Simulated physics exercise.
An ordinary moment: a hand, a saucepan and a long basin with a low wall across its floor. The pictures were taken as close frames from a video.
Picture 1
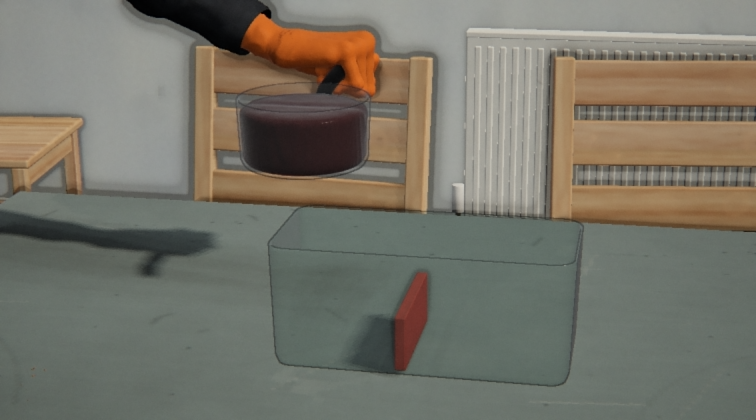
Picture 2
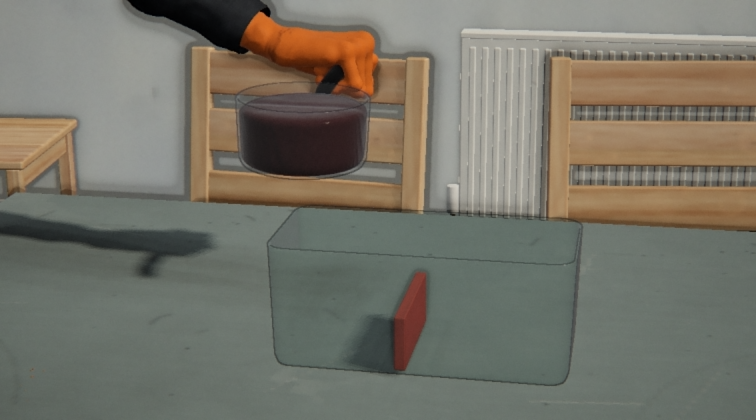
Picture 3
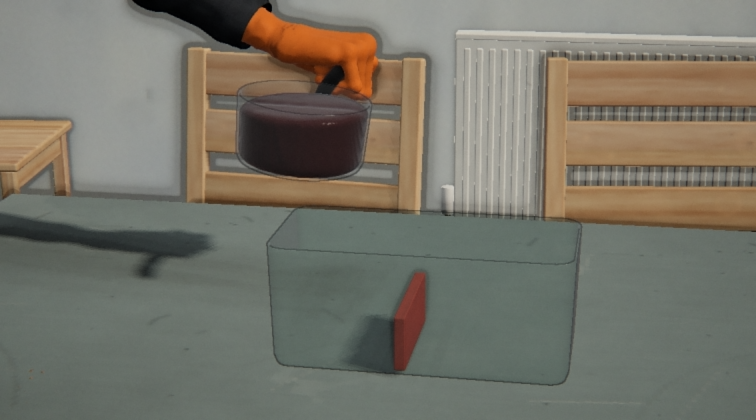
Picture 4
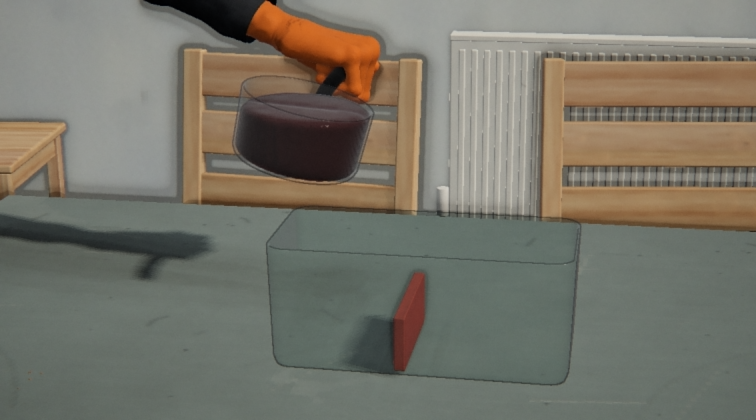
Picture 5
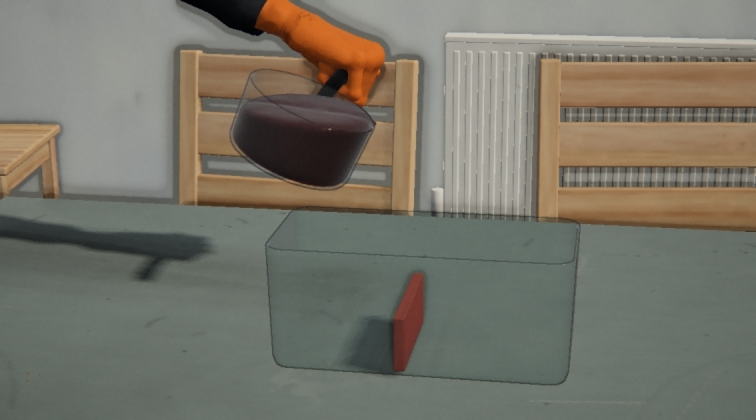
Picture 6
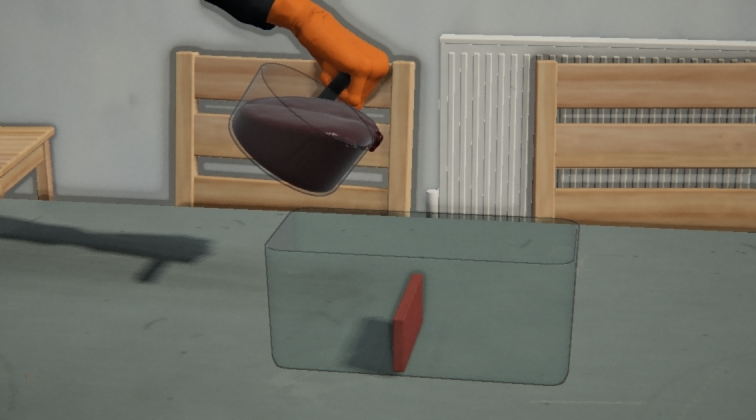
Above a clear basin, an orange-gloved hand tilts a saucepan of dark wine to the right.
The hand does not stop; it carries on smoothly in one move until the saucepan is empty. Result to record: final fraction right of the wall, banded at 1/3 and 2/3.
Most likely the right of the wall will hold one third or more, up to two thirds.
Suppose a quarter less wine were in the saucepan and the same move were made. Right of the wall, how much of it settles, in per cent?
I'd put it at some 35 %.
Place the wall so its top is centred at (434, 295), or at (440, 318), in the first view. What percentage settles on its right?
First try around 15 percent; second try around 25 percent.
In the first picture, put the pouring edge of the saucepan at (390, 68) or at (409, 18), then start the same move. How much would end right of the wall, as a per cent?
Roughly 80 per cent, and 85 per cent.
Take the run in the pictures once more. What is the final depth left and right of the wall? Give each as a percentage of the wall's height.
Once it is still, the left part shows 40 per cent and the right part 30.
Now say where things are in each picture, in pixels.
In the first picture, it leans 0°; its right rim is at (368, 101); the wine meets the walls at (244, 104) and (367, 109); the long basin's rim runs from (284, 227) to (579, 244); the wall's top is at (412, 296).
In the second picture, it leans 2°; its right rim is at (368, 103); the wine meets the walls at (243, 103) and (367, 110).
In the third picture, it leans 6°; its right rim is at (370, 109); the wine meets the walls at (244, 101) and (368, 111).
In the fourth picture, it leans 14°; its right rim is at (371, 118); the wine meets the walls at (246, 102) and (370, 114).
In the fifth picture, it leans 24°; its right rim is at (372, 131); the wine meets the walls at (244, 104) and (370, 123); 2 per cent is over the edge.
In the sixth picture, it leans 35°; its right rim is at (370, 145); the wine meets the walls at (239, 105) and (359, 129); 6 per cent is over the edge.
A moment on, the saucepan is tipped on its side and 24 per cent is still to pour, 14 is left of the wall and 29 right of it.
Next, the saucepan is tipped right over and 6 per cent is still to pour, 41 is left of the wall and 49 right of it.
Then the saucepan is tipped right over and 1 per cent is still to pour, 49 is left of the wall and 47 right of it.
Later the saucepan is tipped right over and 0 per cent is still to pour, 51 is left of the wall and 47 right of it.
Finally, 52 per cent lies left of the wall, 47 right of it and 1 outside.
